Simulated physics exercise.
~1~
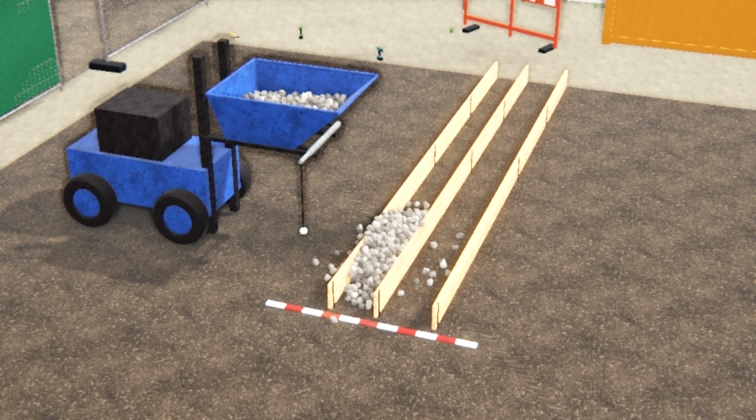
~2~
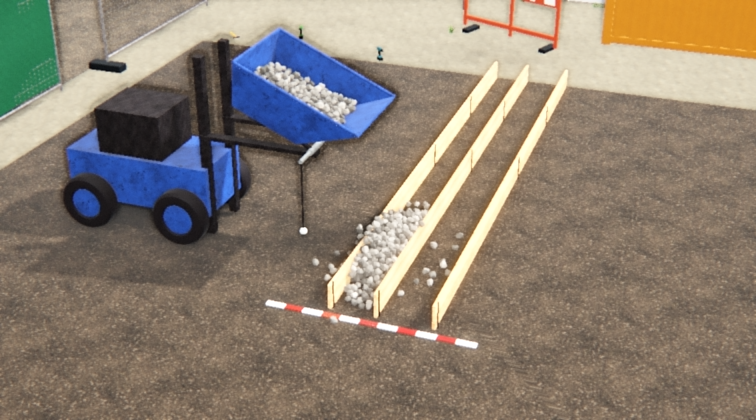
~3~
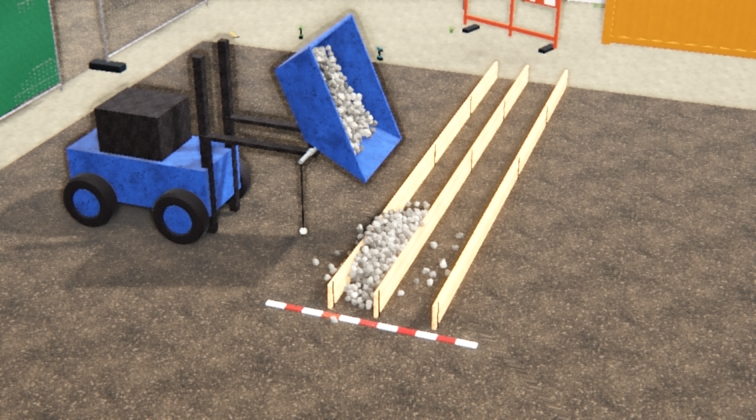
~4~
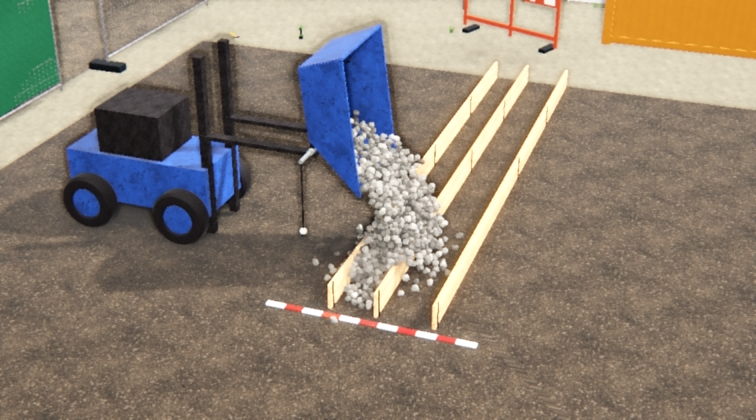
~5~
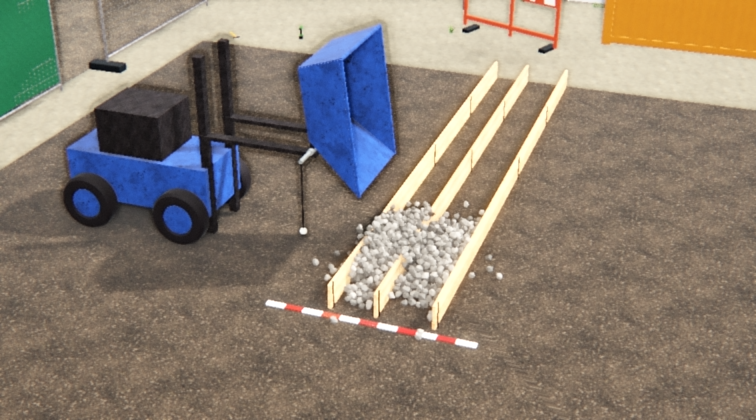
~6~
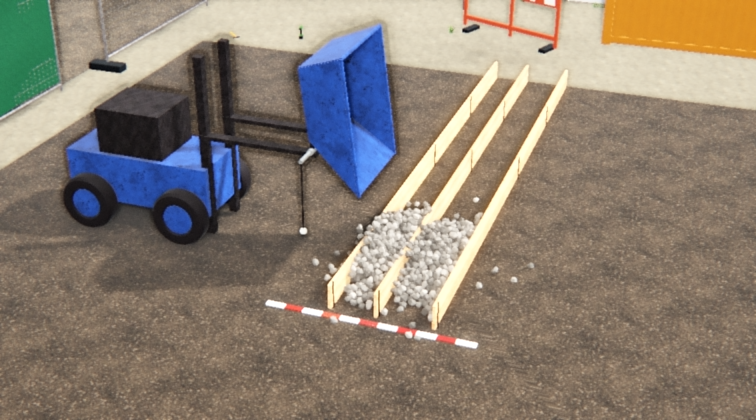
The blue skip on a small forklift tipped steeply to the right and poured its grey stones over an earlier pile between three wooden boards, then stayed tilted and empty as most of the new load settled in the farther bay, a few stones scattering beyond.
